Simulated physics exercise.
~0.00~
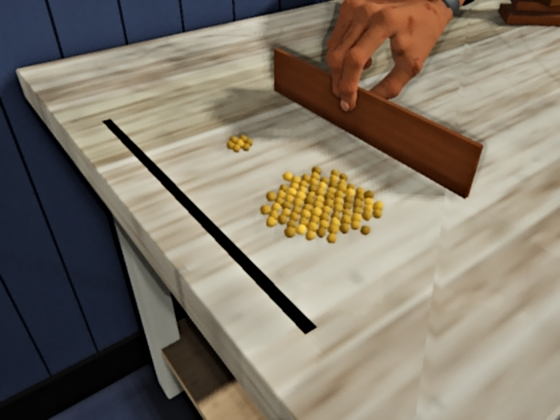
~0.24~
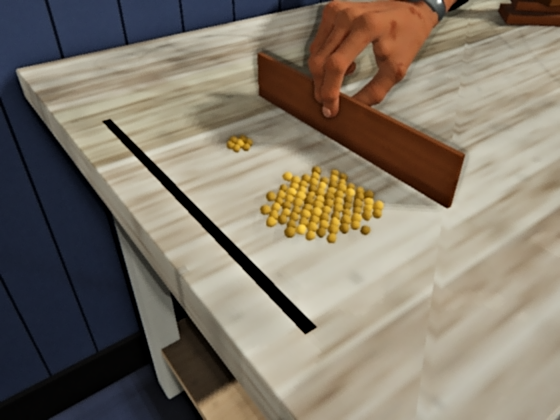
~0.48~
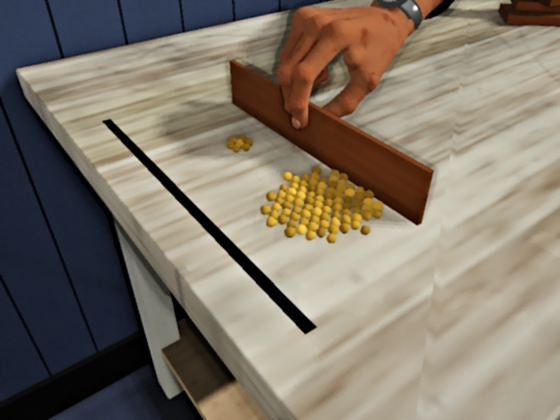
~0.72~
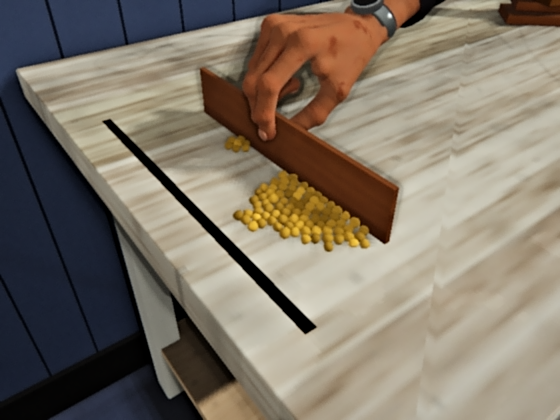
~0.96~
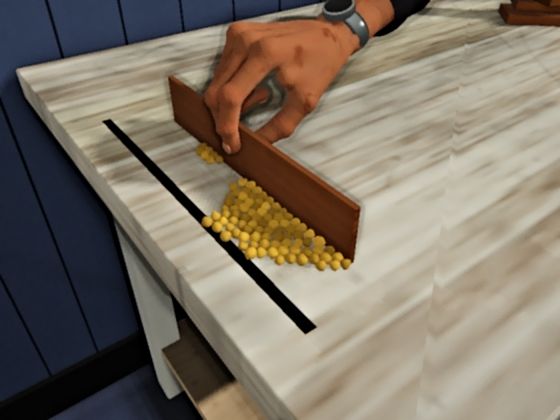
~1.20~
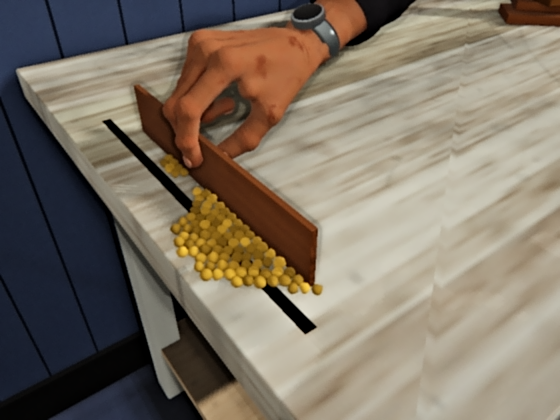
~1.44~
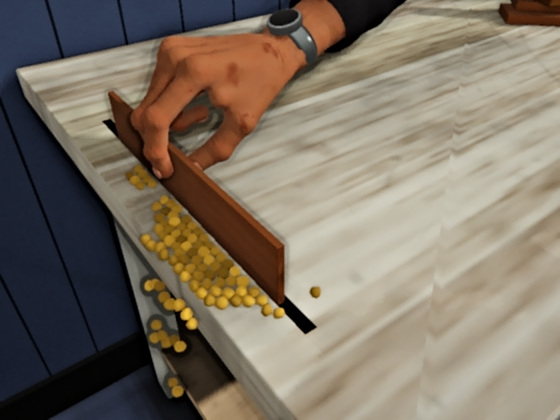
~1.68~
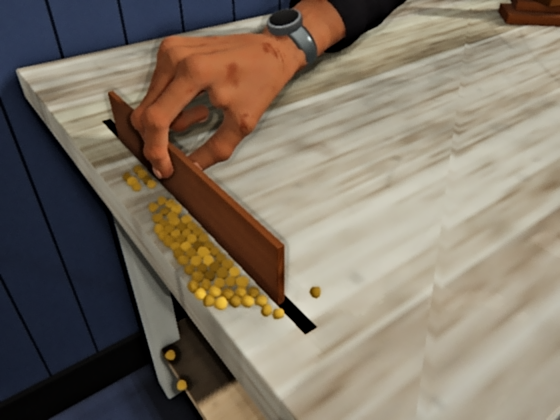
At first, a hand holds a brown strip of wood upright on a pale streaked table, behind a large cluster of small yellow balls and a much smaller one, with a black tape line beyond them. The hand slides the strip left toward the clusters. It meets the larger cluster and bunches it up, then sweeps the smaller one along too. Both are pushed across the tape toward the table's edge. The strip stops at the tape as some balls from the larger group spill over the edge, while the rest and the small cluster stay on top.
